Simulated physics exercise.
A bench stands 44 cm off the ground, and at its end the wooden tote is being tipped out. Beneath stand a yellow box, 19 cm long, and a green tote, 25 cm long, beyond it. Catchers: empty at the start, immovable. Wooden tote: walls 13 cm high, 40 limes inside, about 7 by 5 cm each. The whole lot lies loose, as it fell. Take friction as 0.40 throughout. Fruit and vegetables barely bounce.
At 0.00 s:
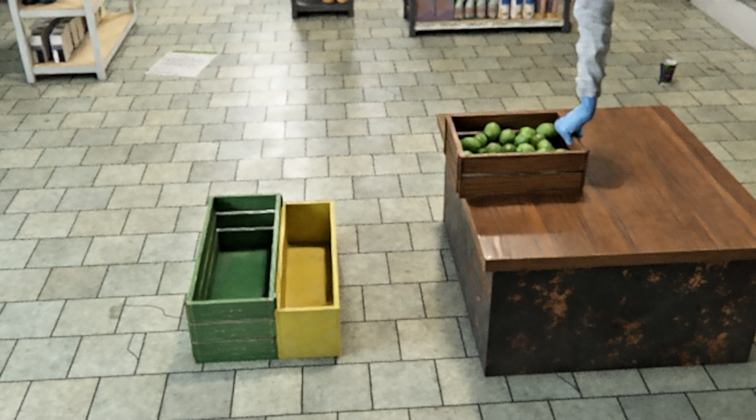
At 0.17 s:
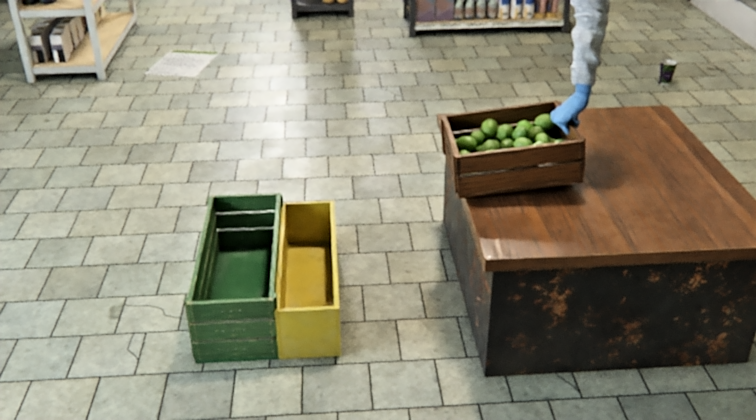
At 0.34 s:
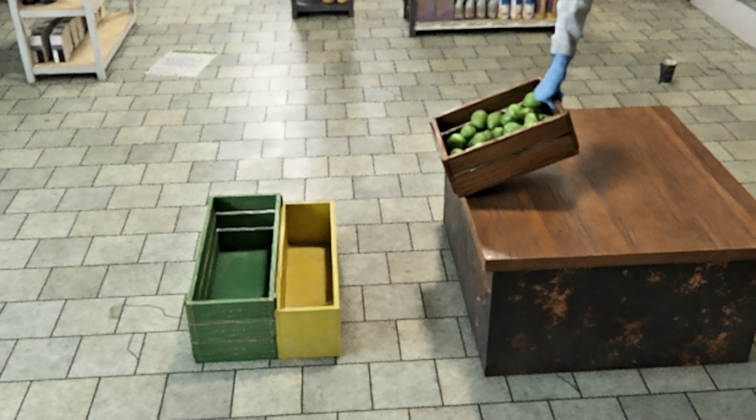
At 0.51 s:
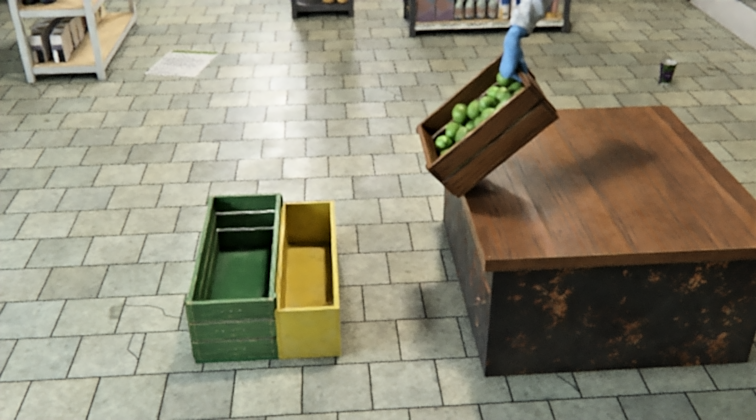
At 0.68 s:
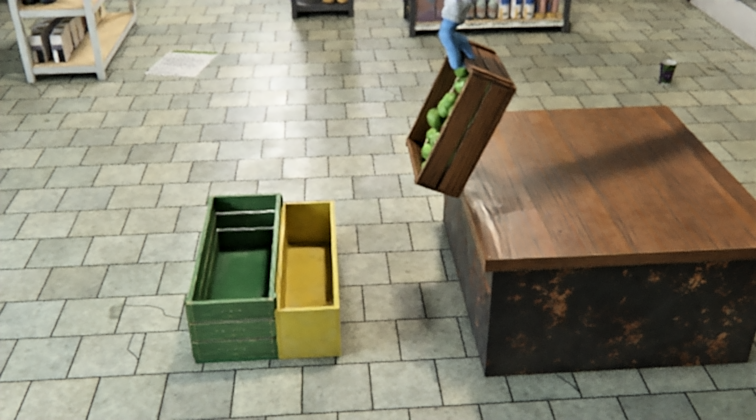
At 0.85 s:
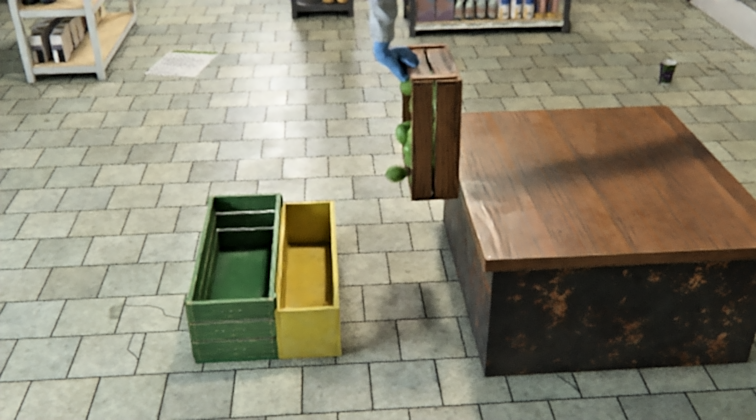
In a tiled room with shelves, a blue-gloved hand steadily tilts a wooden crate of green fruit leftward at a bench's edge until it stands on end, fruit emerging from its open side, while green and yellow boxes sit still below.
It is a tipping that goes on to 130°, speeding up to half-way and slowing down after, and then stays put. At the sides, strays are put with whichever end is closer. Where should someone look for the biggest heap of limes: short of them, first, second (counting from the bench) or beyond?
The largest share lands on the ground, in front of the two.
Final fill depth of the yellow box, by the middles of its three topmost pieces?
Roughly 4 cm.
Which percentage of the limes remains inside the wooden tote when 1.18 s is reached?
Roughly 20 per cent is still inside.
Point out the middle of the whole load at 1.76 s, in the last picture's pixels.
Roughly at pixel (370, 274).
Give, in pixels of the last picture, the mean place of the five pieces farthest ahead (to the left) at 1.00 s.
Their mean place is roughly (361, 218) in the last picture.
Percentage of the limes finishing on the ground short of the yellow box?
Estimate: About 90 in a hundred.
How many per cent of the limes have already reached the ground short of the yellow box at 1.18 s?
Share: About 20 %.
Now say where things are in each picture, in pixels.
In the first picture (places track the rim corner closest to us here), wooden tote (465, 156); yellow box (279, 310); tipped 0°; all still inside.
The second picture shows wooden tote (460, 156); tipped 6°.
The third picture shows wooden tote (447, 158); tipped 21°.
The fourth picture shows wooden tote (431, 165); tipped 42°.
The fifth picture shows wooden tote (418, 179); tipped 66°.
The sixth picture shows wooden tote (411, 196); yellow box (279, 310); tipped 91°; 1 out, the lowest lime at (396, 174).
After 1.00 s, tilt 109°; 28 still in the wooden tote and 12 in the air.
After 1.18 s, tilt 125°; 9 still in the wooden tote, 1 in the yellow box, 7 on the ground short of the yellow box and 23 in the air.
After 1.43 s, tilt 130°; 4 in the yellow box, 29 on the ground short of the yellow box and 7 in the air.
Final count (at 1.76 s), 5 in the yellow box and 35 on the ground short of the yellow box.
